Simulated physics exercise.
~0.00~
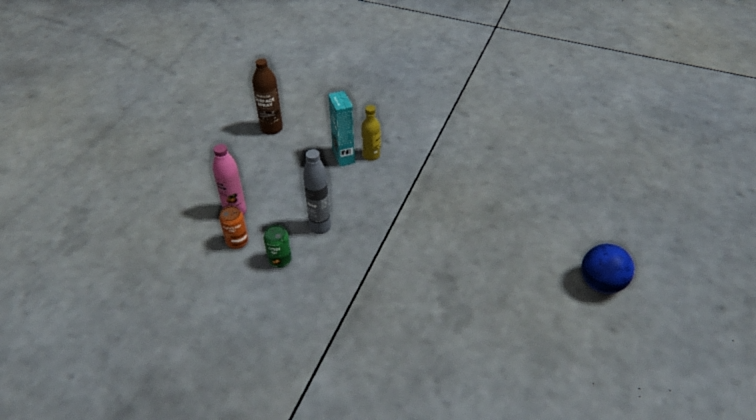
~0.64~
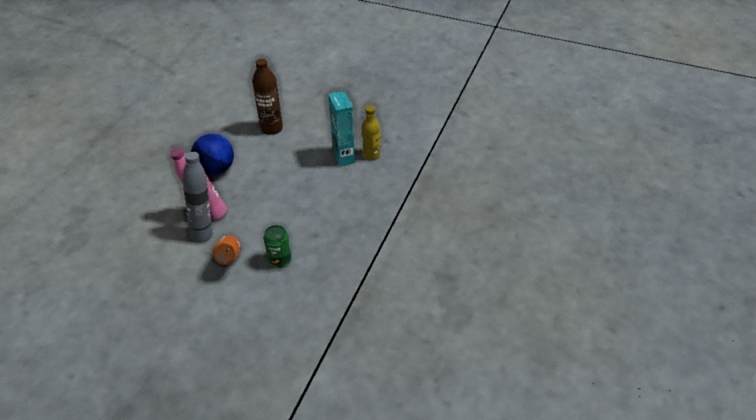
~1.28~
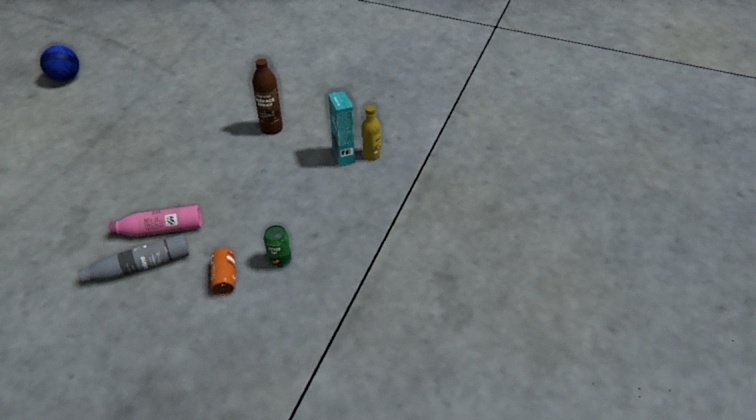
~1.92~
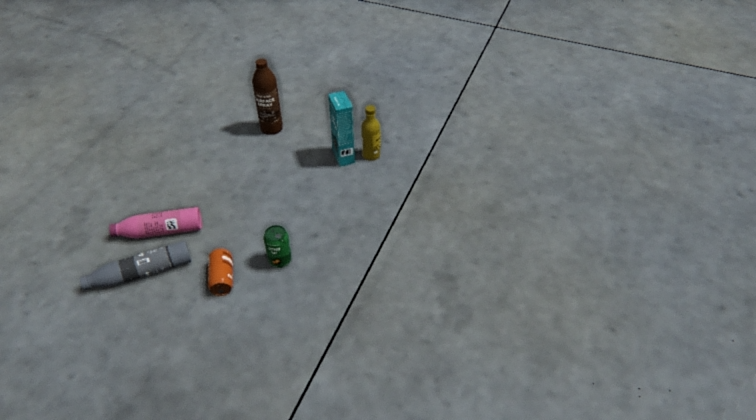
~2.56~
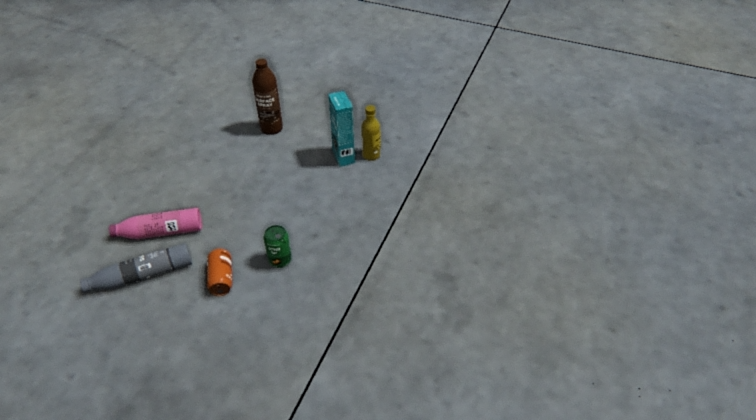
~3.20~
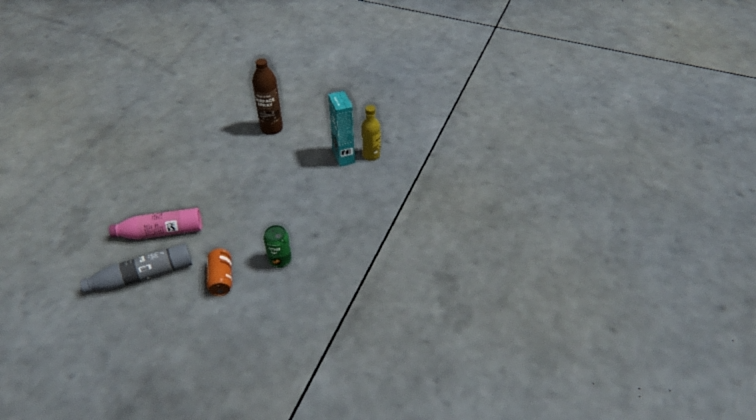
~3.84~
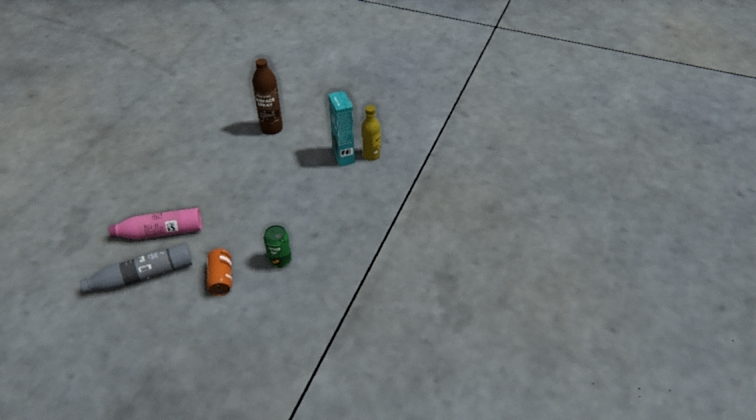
The clip shows a blue ball moving left across a grey floor into a group of bottles, cans and a carton, then leaving view at the upper left. The pink bottle, grey bottle and orange can end on their sides, while the other four items stay upright.
